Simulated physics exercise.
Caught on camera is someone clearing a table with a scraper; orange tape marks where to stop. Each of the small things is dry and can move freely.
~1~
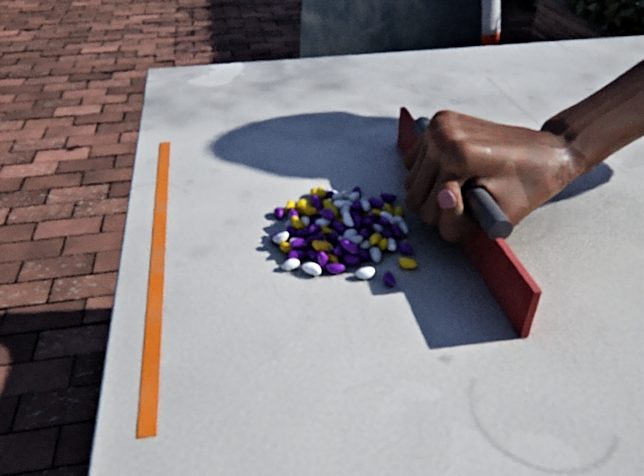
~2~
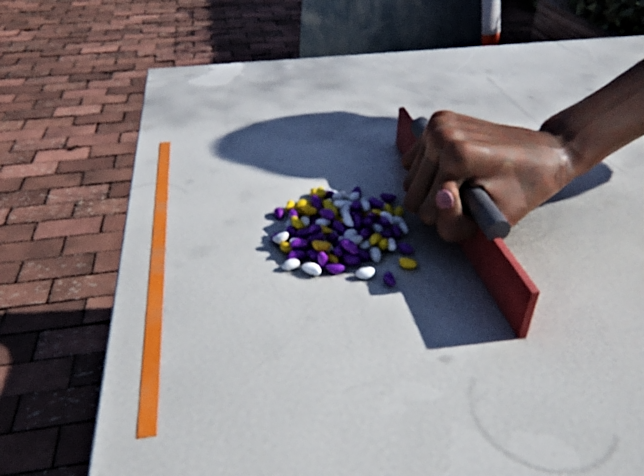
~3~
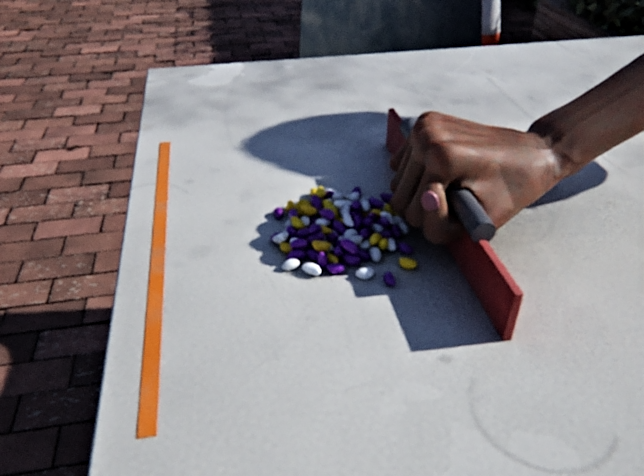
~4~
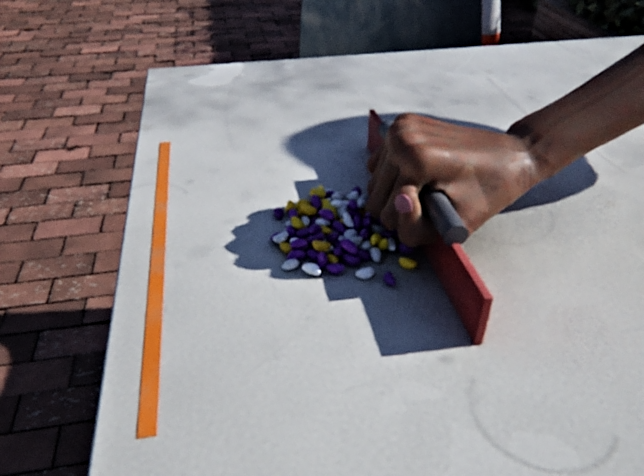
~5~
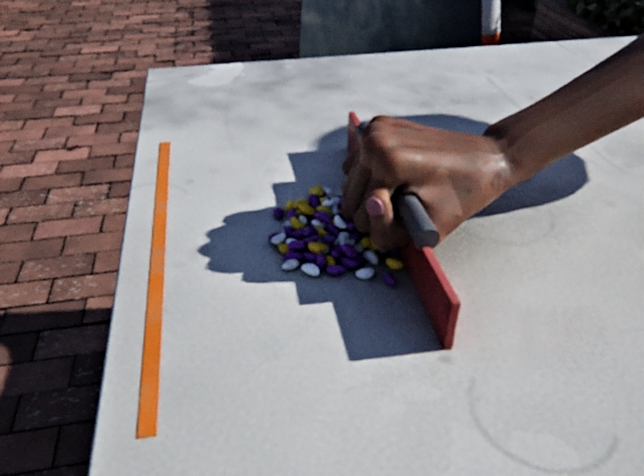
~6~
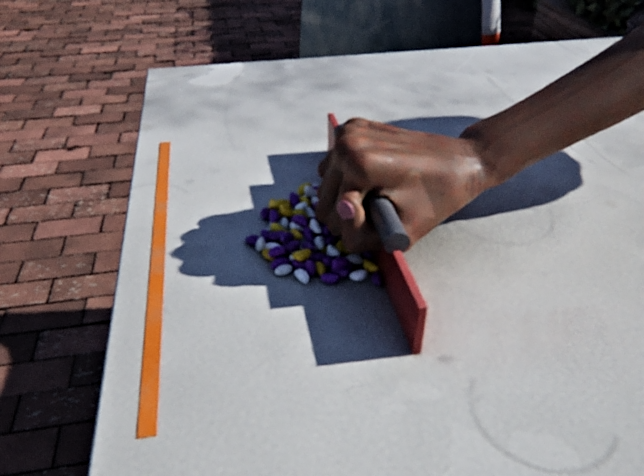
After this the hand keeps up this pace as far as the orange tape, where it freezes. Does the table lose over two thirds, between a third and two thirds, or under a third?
It loses over two thirds.
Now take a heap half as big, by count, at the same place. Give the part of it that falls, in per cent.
My guess is about 70 per cent.
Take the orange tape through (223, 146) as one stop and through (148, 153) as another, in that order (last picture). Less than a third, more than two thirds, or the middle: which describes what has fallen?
The first position gives under a third, the second gives more than two thirds.
Soon after the last picture, scraper still moving, near (250, 198); heap all on the table, its front near (141, 252).
A little later, scraper stopped at the orange tape; heap about two thirds over the edge.
Later still, scraper stopped at the orange tape; heap most over the edge.
At rest, scraper stopped at the orange tape; heap most over the edge.
